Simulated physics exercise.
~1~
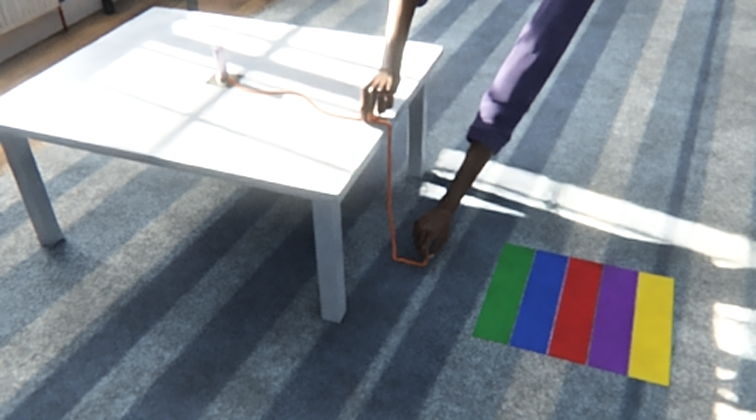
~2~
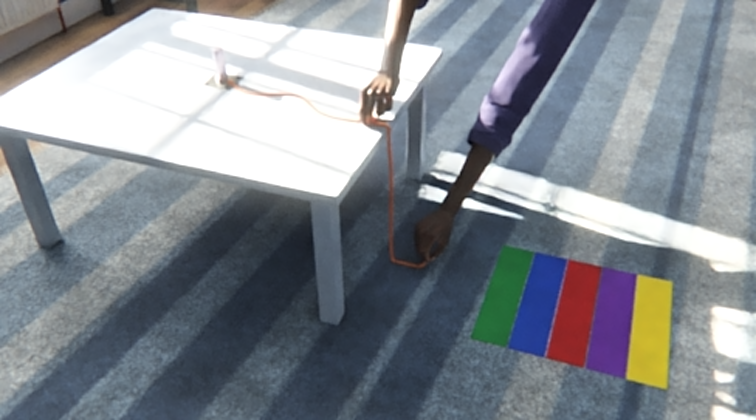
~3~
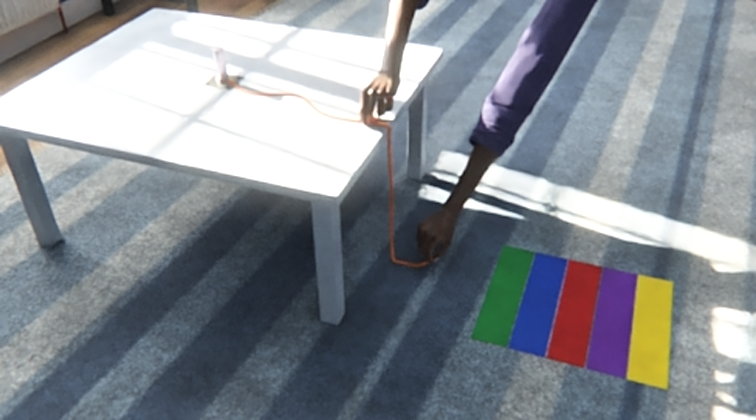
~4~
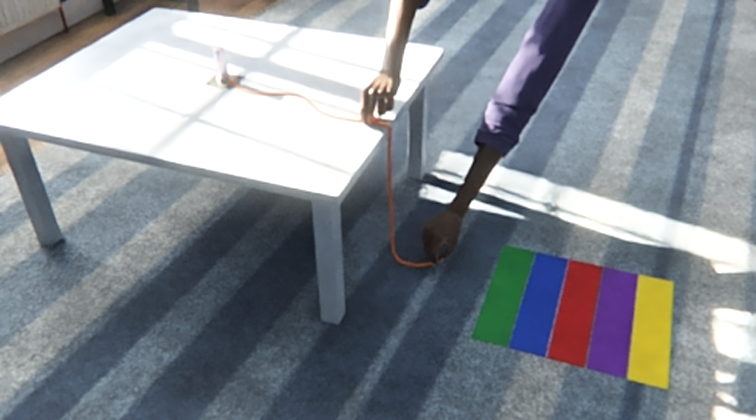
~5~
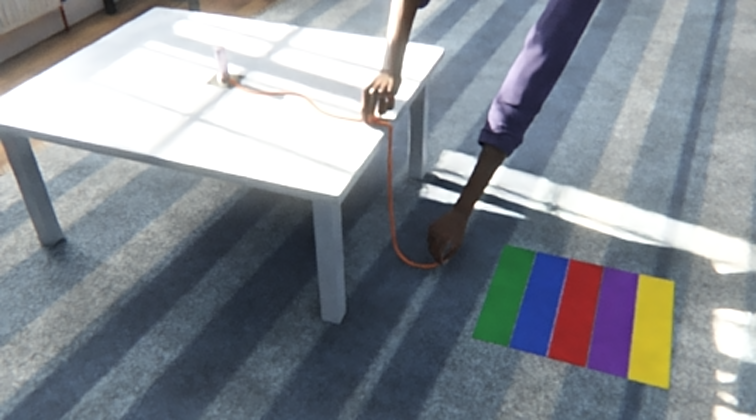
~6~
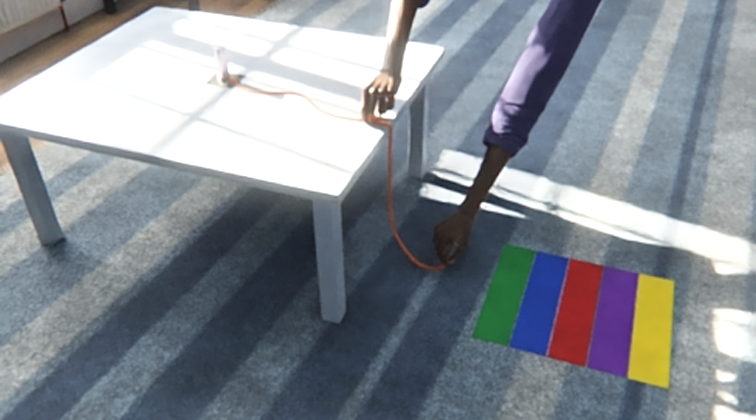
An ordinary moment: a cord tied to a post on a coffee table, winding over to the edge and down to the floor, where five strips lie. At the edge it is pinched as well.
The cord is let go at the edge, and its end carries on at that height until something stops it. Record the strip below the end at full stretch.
Below the end: Blue.
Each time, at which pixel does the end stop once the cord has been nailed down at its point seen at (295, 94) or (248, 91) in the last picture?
Around (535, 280), then around (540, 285).
A little later, end near (482, 270); short of the strips.
Next, end near (520, 279); over green.
When it is tight, end near (544, 284); over blue. The end stops over the blue strip.
